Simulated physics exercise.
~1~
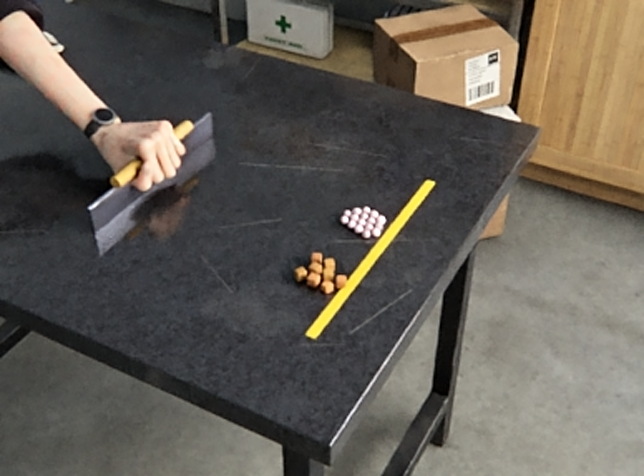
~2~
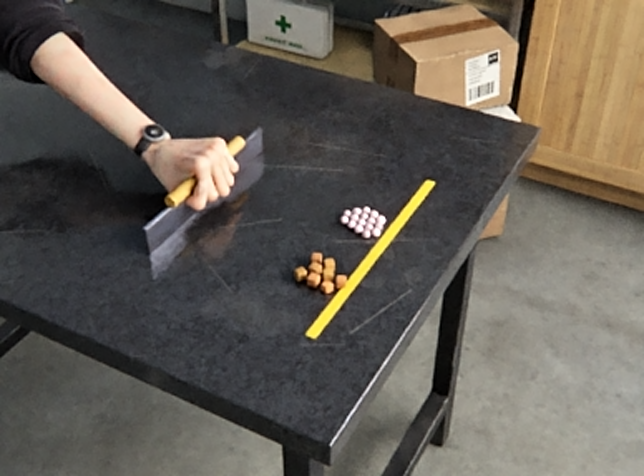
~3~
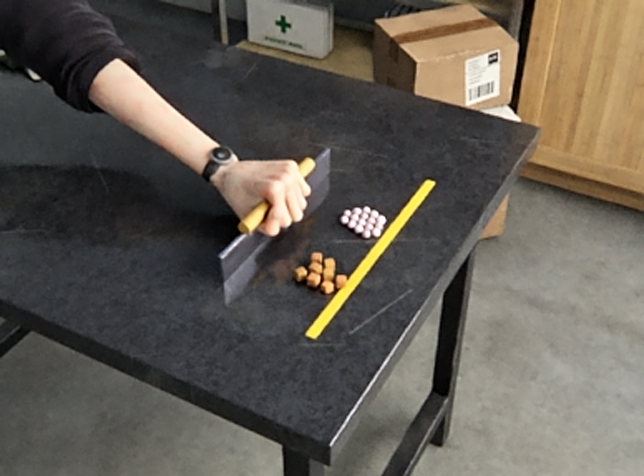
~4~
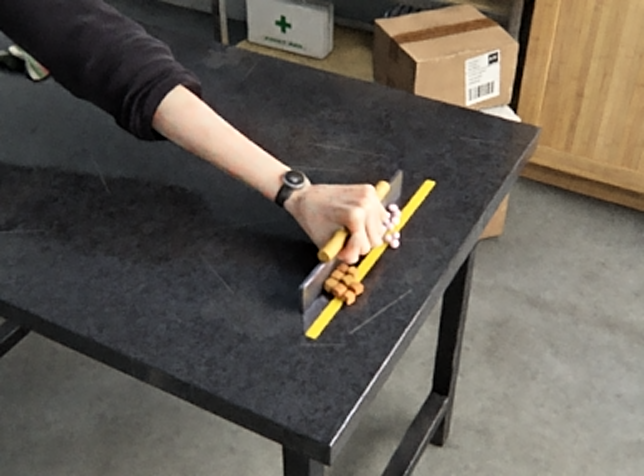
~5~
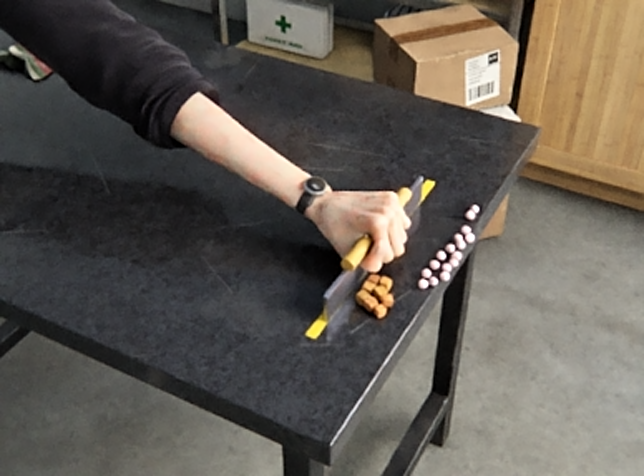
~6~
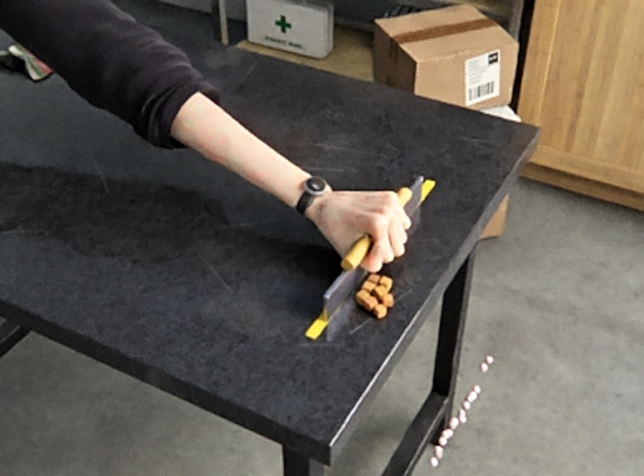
The clip opens on a dark tabletop where a hand wearing a watch holds a wide scraper, with a cluster of brown cubes and a cluster of pale pink balls resting near a yellow tape line. The hand slides the scraper to the right while both lots lie still. The blade then reaches them and pushes them across the tape. It stops at the line, but the pink balls roll on toward the table's edge as the cubes settle just past the tape. Finally, the balls drop off toward the floor, while the cubes stay on the table beside the motionless scraper.
